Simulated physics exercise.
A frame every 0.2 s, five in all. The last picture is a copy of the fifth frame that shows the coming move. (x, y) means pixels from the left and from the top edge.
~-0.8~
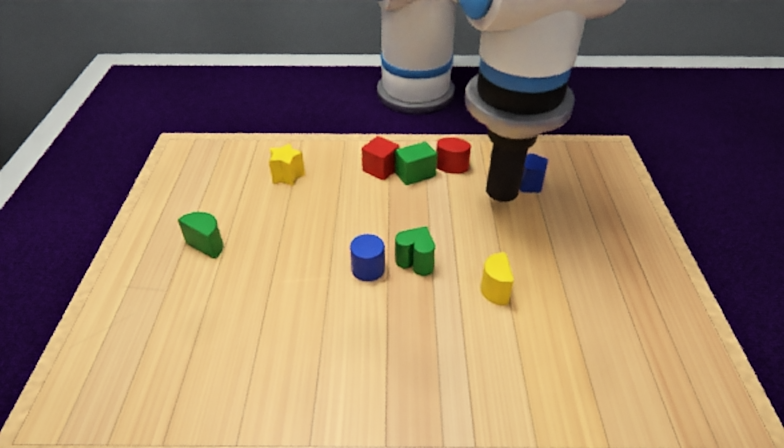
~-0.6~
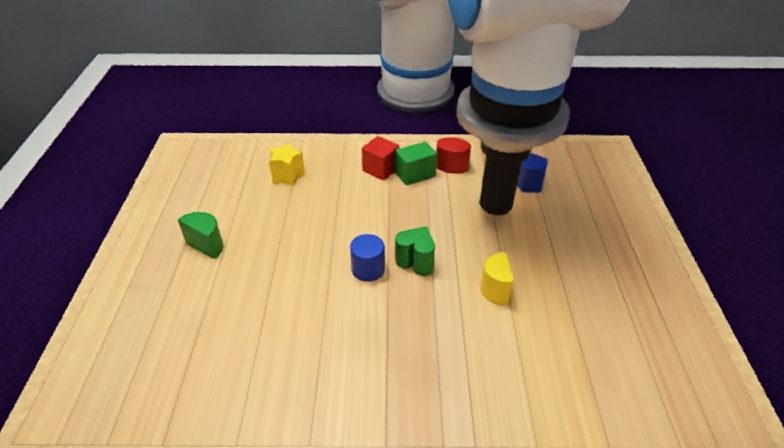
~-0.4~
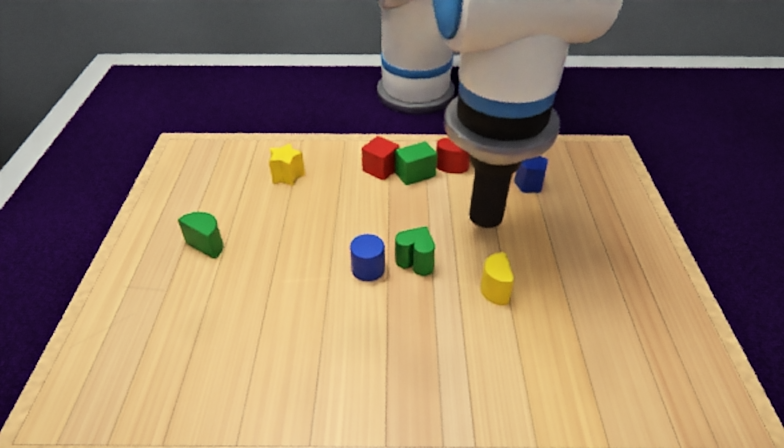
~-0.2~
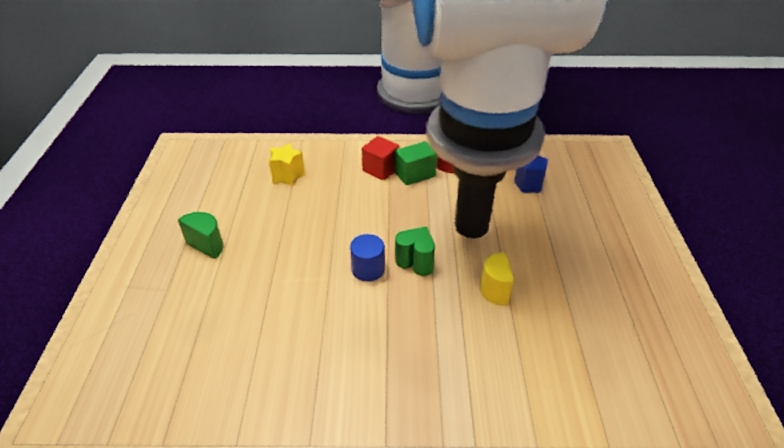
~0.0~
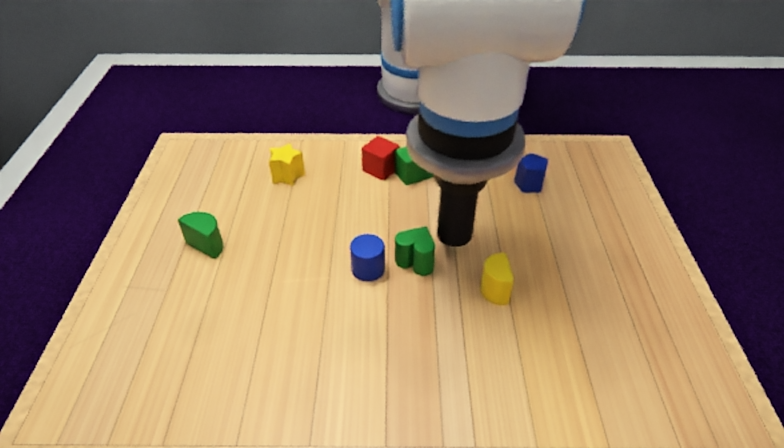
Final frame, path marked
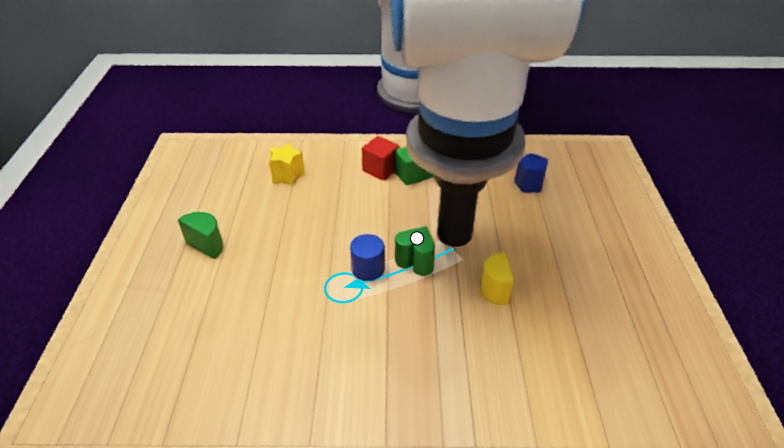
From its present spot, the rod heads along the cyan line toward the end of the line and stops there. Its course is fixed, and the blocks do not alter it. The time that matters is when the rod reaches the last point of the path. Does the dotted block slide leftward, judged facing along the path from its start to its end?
Going by the path, yes.
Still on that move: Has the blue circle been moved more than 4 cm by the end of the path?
I expect so.
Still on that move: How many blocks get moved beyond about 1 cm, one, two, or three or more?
Here I'd predict two blocks moving more than 1 cm.
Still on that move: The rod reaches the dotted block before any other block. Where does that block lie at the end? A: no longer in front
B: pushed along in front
Option B.
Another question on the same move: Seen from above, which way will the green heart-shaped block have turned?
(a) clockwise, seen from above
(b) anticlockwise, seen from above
b (anticlockwise, seen from above)
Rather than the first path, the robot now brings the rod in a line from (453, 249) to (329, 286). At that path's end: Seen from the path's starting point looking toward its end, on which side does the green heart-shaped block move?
Left.
The drawn path runs from (453, 249) via (402, 271), ending at (344, 287); the dot is on the green heart-shaped block.
The first path, step by step. One third of the way, rod (420, 250); blue circle (348, 249); green heart-shaped block (388, 250).
Two thirds of the way, rod (383, 263); blue circle (318, 255); green heart-shaped block (351, 266), turned 20° anticlockwise.
At the end, rod (343, 273); blue circle (309, 253); green heart-shaped block (314, 284), turned 30° anticlockwise; yellow half-round block not moved.
